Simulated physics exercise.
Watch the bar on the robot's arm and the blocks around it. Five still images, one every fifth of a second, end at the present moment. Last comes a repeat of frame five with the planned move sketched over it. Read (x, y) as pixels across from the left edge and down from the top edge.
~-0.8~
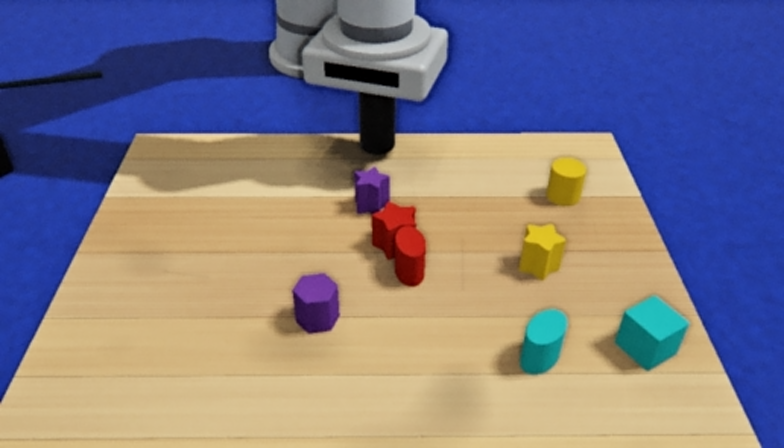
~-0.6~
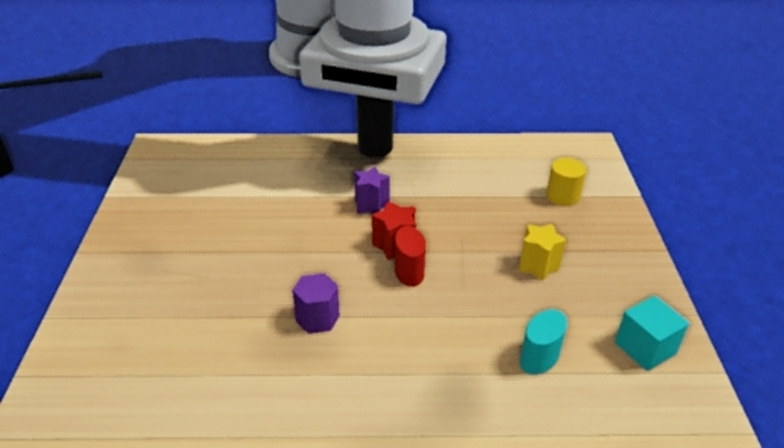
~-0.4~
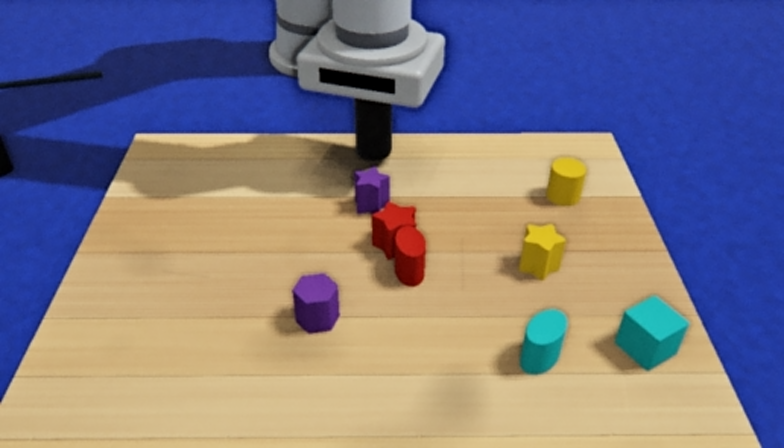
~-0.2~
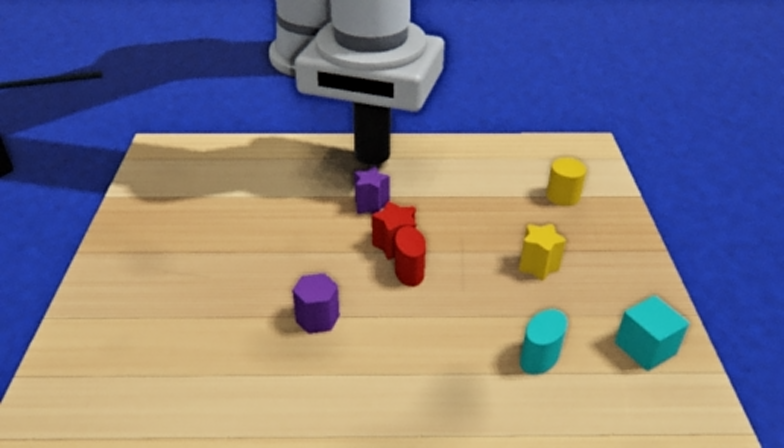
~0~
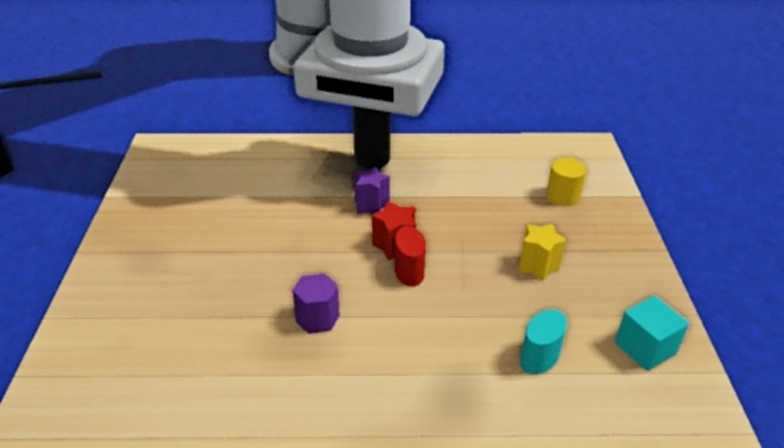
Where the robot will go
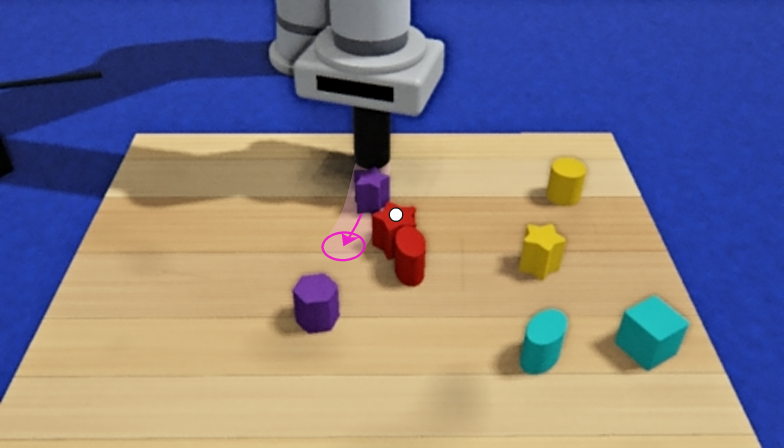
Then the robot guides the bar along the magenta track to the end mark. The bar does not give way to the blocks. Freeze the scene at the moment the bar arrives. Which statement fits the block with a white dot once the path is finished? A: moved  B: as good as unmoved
A: Moved.
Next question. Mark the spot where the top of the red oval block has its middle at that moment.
The middle of its top is at (428, 255).
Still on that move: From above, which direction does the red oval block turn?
Top view: Clockwise.
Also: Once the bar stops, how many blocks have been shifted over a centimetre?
Of all the blocks, three or more travel more than a centimetre.
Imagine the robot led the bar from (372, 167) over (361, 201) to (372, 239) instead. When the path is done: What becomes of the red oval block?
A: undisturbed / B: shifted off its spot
That would be B.
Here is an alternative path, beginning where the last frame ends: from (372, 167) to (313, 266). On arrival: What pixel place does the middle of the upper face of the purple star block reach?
I'd place it at (374, 194), taking the centre of its top.
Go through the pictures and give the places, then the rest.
In the first picture, bar tip (377, 146); block tops, purple six-sided block (315, 287); purple star block (371, 176); red star block (396, 215); red oval block (410, 240).
In the second picture, bar (376, 149); blocks unchanged.
In the third picture, bar (374, 153); blocks unchanged.
In the fourth picture, bar (373, 156); blocks unchanged.
In the fifth picture, bar (372, 160); purple six-sided block (315, 287); purple star block (371, 176); red star block (396, 215); red oval block (410, 240).
Path on the board, from (372, 167) by way of (364, 205) to (344, 246); the dot is on the red star block.
The first path, step by step. One third of the way, bar (367, 185); purple star block (370, 183), turned 15° clockwise.
Two thirds of the way, bar (359, 212); purple star block (371, 211); red star block (403, 222); red oval block (415, 247), turned 15° clockwise.
At the end, bar (343, 239); purple six-sided block in place; purple star block (371, 235), turned 55° anticlockwise; red star block (410, 229), turned 45° anticlockwise; red oval block (428, 255), turned 45° clockwise.
